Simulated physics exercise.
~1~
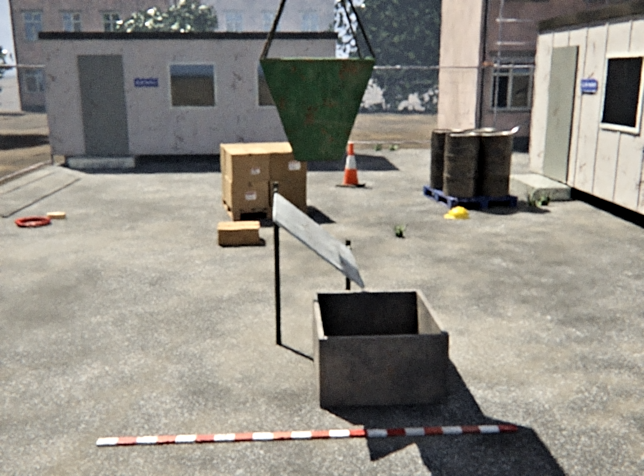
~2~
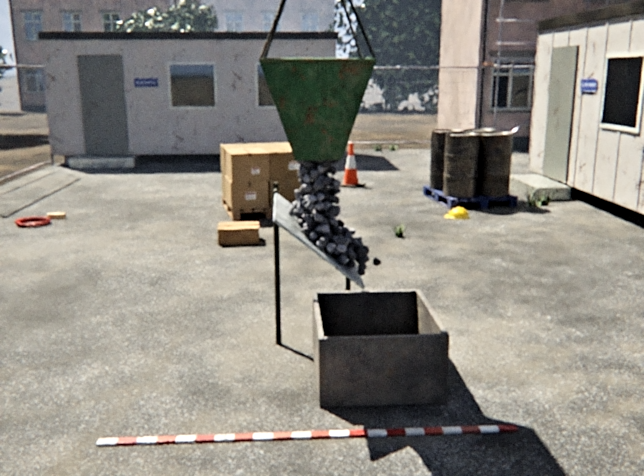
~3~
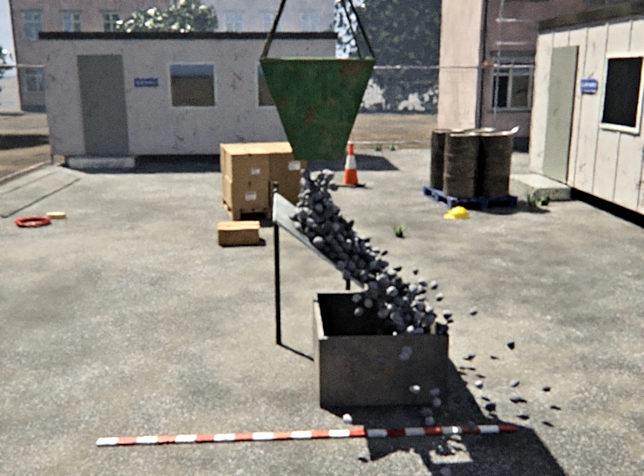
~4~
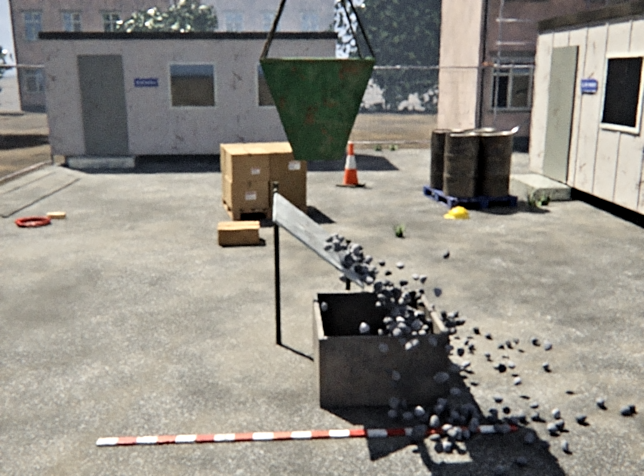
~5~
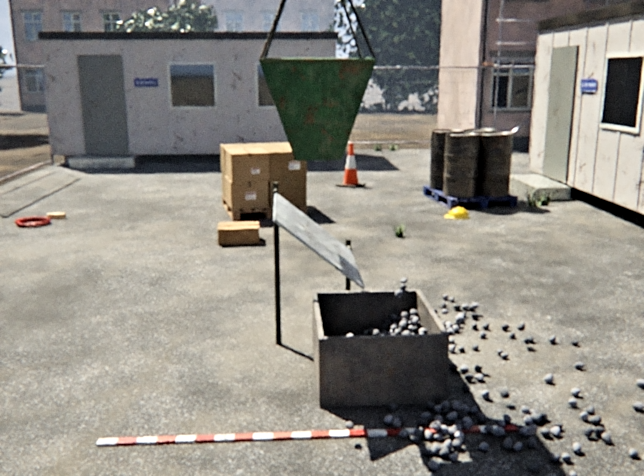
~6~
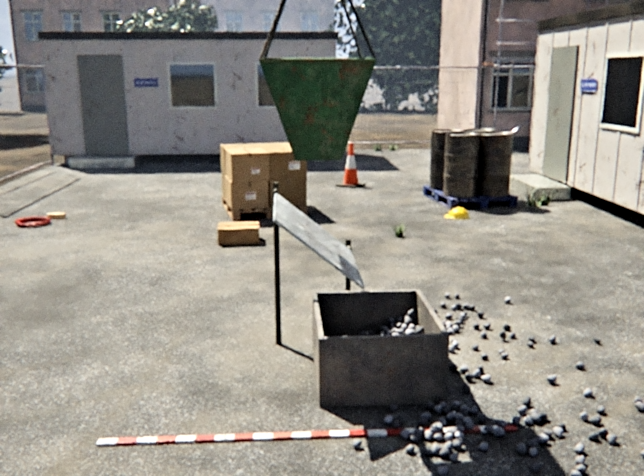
The video shows a green hopper hanging over a tilted steel chute in a yard, releasing grey stones that slide down to the right toward an open bin. Most land inside the bin, while the rest spill over and lie scattered on the ground in front and to the right.
